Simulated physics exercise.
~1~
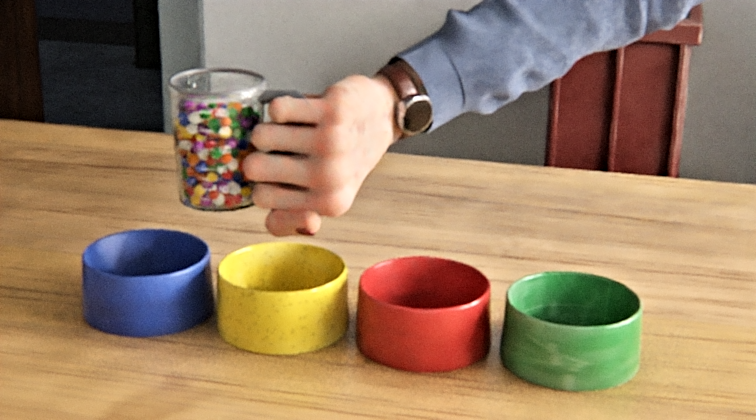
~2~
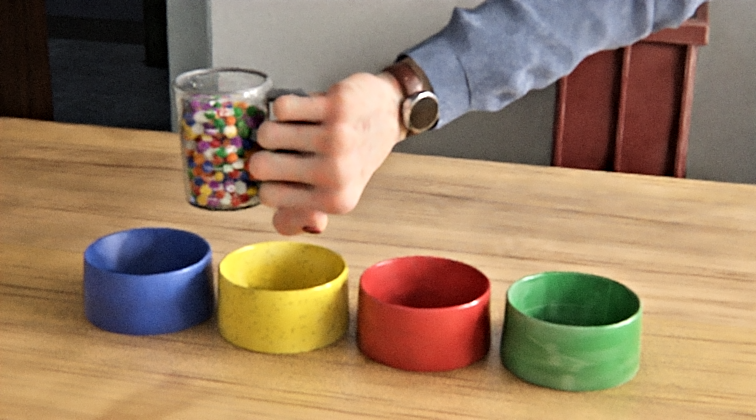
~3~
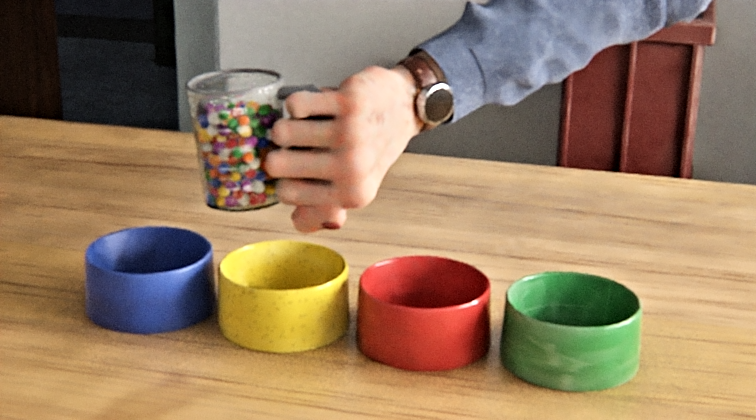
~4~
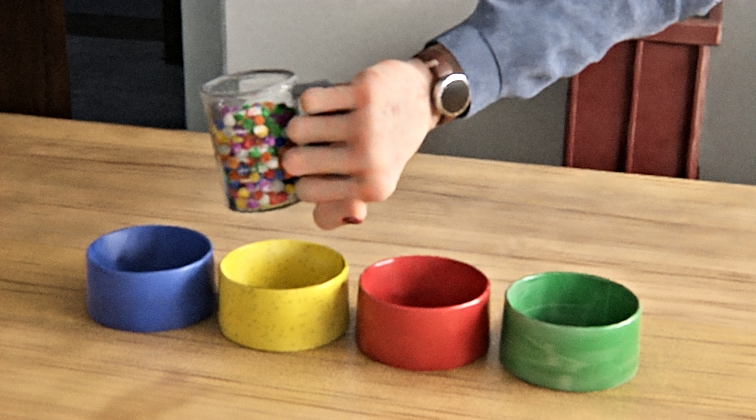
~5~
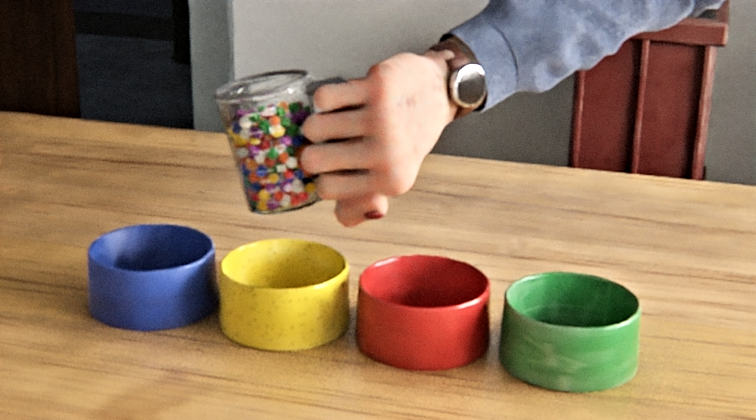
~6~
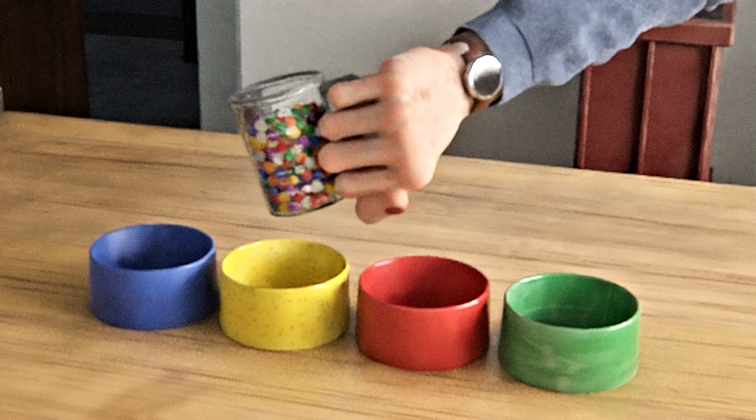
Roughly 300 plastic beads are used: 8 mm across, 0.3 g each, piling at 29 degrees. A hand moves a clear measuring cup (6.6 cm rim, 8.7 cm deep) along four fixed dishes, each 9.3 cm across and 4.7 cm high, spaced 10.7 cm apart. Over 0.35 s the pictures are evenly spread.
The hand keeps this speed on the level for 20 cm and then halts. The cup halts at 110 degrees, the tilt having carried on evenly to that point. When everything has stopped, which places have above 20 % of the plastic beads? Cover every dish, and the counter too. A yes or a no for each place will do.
Red - yes; blue - no; green - no; yellow - no; counter - no.
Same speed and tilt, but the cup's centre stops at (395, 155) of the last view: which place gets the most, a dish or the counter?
That'd be yellow, it takes the most.
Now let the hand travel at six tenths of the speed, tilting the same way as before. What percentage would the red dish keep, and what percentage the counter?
Red: 100; counter: 0.
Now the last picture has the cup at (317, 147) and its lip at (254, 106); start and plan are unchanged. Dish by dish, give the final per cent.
Final shares - red 100 %, blue 0 %, green 0 %, yellow 0 %.
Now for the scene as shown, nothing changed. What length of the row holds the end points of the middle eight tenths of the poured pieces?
5 cm, roughly.
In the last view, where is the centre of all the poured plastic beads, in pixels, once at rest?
Roughly (412, 310).
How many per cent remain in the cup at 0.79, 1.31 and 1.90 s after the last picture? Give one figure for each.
In turn: 100 %, 95 %, 30 %.
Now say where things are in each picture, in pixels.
In the first picture, cup at (219, 140), tilt 0 degrees, lip at (173, 78), moved 0.0 cm; middle of the pieces at (219, 145); blue dish at (146, 253); yellow dish at (282, 268); red dish at (425, 283); green dish at (574, 299).
In the second picture, cup at (225, 140), tilt 1 degrees, lip at (179, 79), moved 0.4 cm; middle of the pieces at (226, 145).
In the third picture, cup at (240, 140), tilt 4 degrees, lip at (191, 82), moved 1.5 cm; middle of the pieces at (241, 145).
In the fourth picture, cup at (258, 141), tilt 8 degrees, lip at (205, 86), moved 2.8 cm; middle of the pieces at (259, 146).
In the fifth picture, cup at (275, 143), tilt 12 degrees, lip at (220, 90), moved 4.1 cm; middle of the pieces at (277, 148).
In the sixth picture, cup at (293, 145), tilt 16 degrees, lip at (235, 96), moved 5.4 cm; middle of the pieces at (295, 150); blue dish at (153, 248); yellow dish at (285, 264); red dish at (424, 282); green dish at (572, 301).
Then, 0.79 s after the last picture, tilt 60 degrees; cup holds 100 %.
Then, 1.31 s after the last picture, tilt 89 degrees; cup holds 95 %.
Then, 1.90 s after the last picture, tilt 110 degrees; cup holds 30 %, red 65 %.
In the end, red 100 %, blue 0 %, green 0 %, yellow 0 %, counter 0 %.
